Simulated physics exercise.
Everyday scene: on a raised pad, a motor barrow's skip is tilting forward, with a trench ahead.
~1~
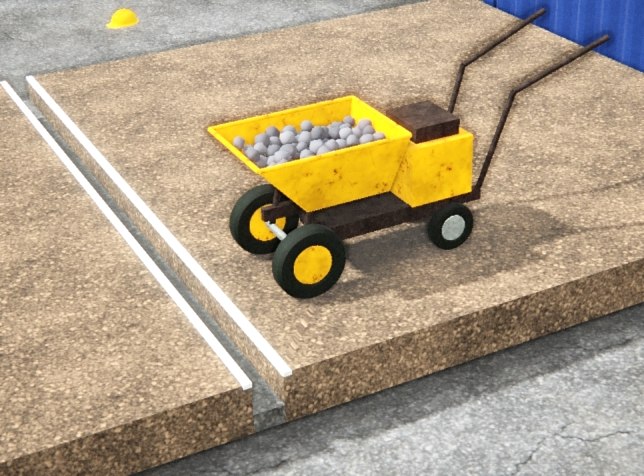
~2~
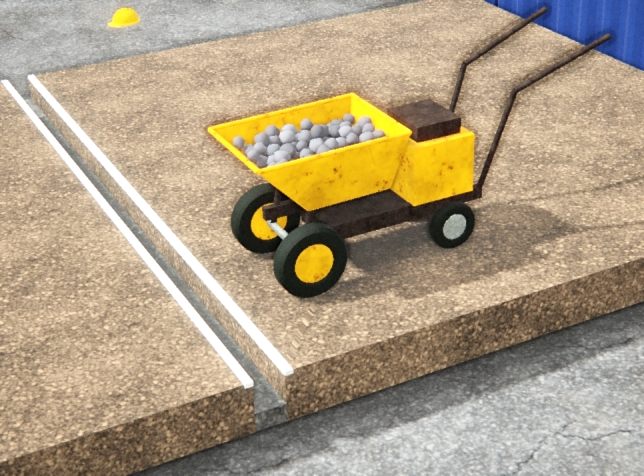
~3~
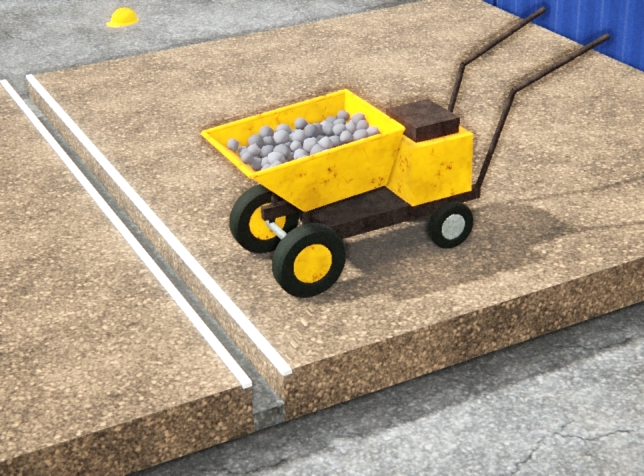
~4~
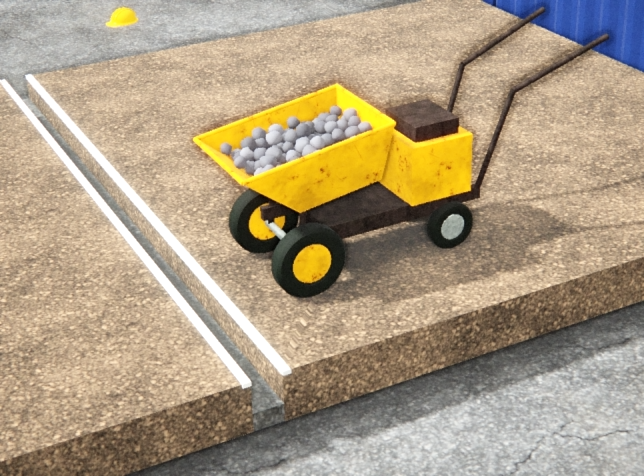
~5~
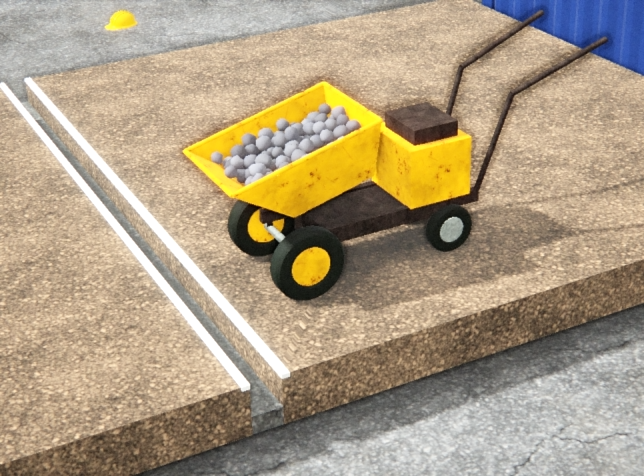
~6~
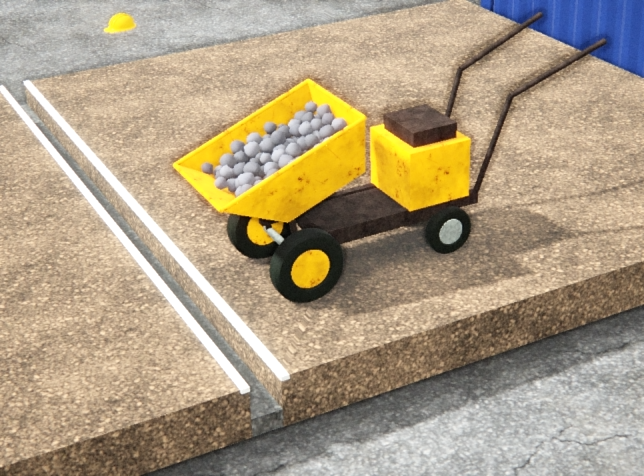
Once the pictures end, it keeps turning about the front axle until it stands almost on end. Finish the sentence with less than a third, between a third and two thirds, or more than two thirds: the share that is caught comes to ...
The share that is caught comes to less than a third.
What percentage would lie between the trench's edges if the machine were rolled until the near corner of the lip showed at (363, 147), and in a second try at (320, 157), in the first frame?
Well, you'd get roughly 20 per cent from the first place and roughly 40 per cent from the second.
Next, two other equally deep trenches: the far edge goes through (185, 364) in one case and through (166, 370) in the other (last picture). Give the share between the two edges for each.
The first gives 40 %, the second 70 %.
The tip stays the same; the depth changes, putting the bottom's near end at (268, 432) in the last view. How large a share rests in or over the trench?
0 per cent, roughly.
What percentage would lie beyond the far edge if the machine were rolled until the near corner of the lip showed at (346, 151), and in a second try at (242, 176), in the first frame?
Trial 1 around 10 %, trial 2 around 60 %.
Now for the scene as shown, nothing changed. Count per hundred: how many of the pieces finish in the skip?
I'd put it at about 35 per cent.
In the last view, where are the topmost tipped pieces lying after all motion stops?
Settled peak, approx. (131, 289).
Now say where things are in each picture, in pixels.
Lip of the skip at (259, 172), level; top of the load at (318, 148), round cobbles; first edge of the trench at (258, 338); far edge at (220, 350), the trench under half as wide as the skip, and about as deep as wide, in the first frame.
Lip of the skip at (258, 172), tipped barely; top of the load at (318, 146), in the second frame.
Lip of the skip at (252, 176), tipped barely; top of the load at (326, 145), in the third frame.
Lip of the skip at (243, 183), tipped a little; top of the load at (327, 141), in the fourth frame.
Lip of the skip at (233, 196), tipped a little; top of the load at (330, 138), in the fifth frame.
Lip of the skip at (222, 211), tipped clearly; top of the load at (317, 138); first edge of the trench at (256, 342); far edge at (217, 354), in the sixth frame.
Soon, skip tipped steeply; all in the skip.
A while on, skip tipped right over; about half in the skip; about half beyond it; a stray few falling.
Towards the end, skip tipped right over; about a third in the skip; about two thirds beyond it.
Finally, skip tipped right over; about a third in the skip; none in or heaped over the trench; about two thirds beyond it.
